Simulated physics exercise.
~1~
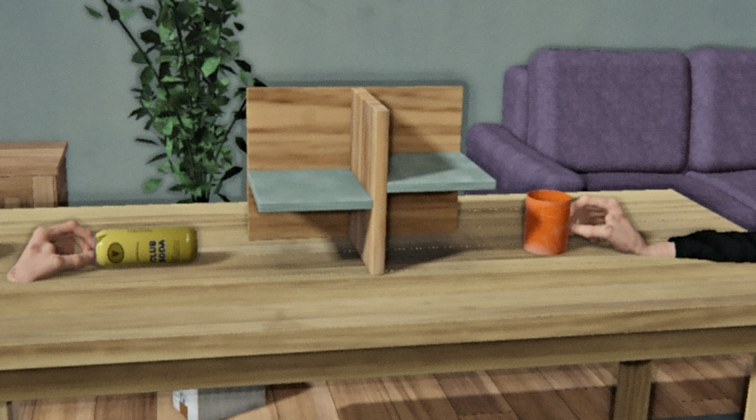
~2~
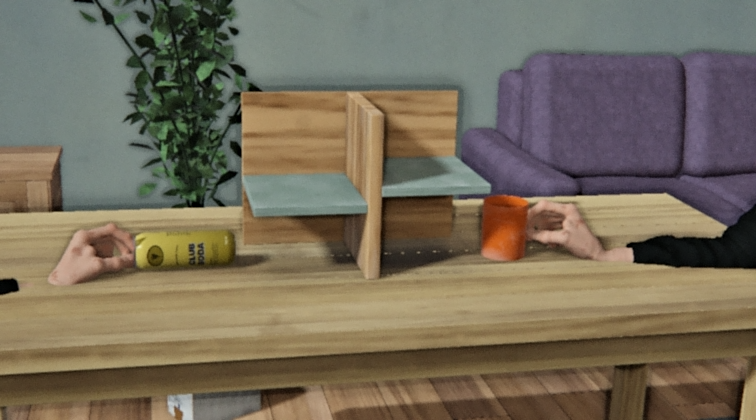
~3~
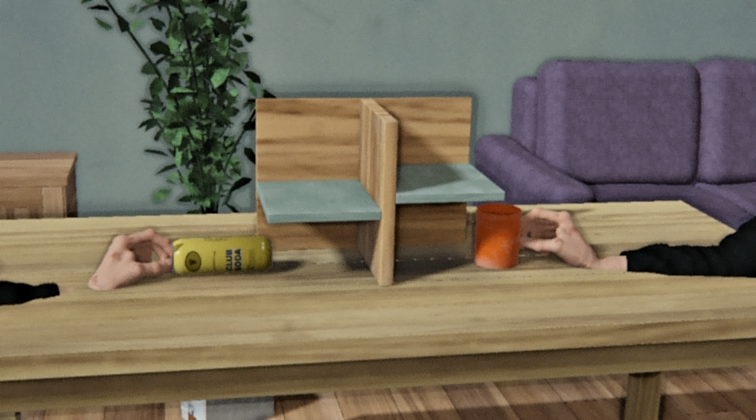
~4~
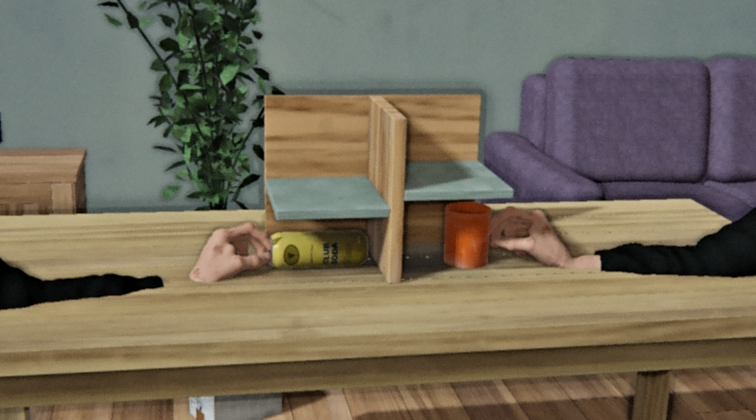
Yellow can on its side and upright orange beaker, pushed inward by hands from opposite sides, sliding under a wooden rack's low shelves.
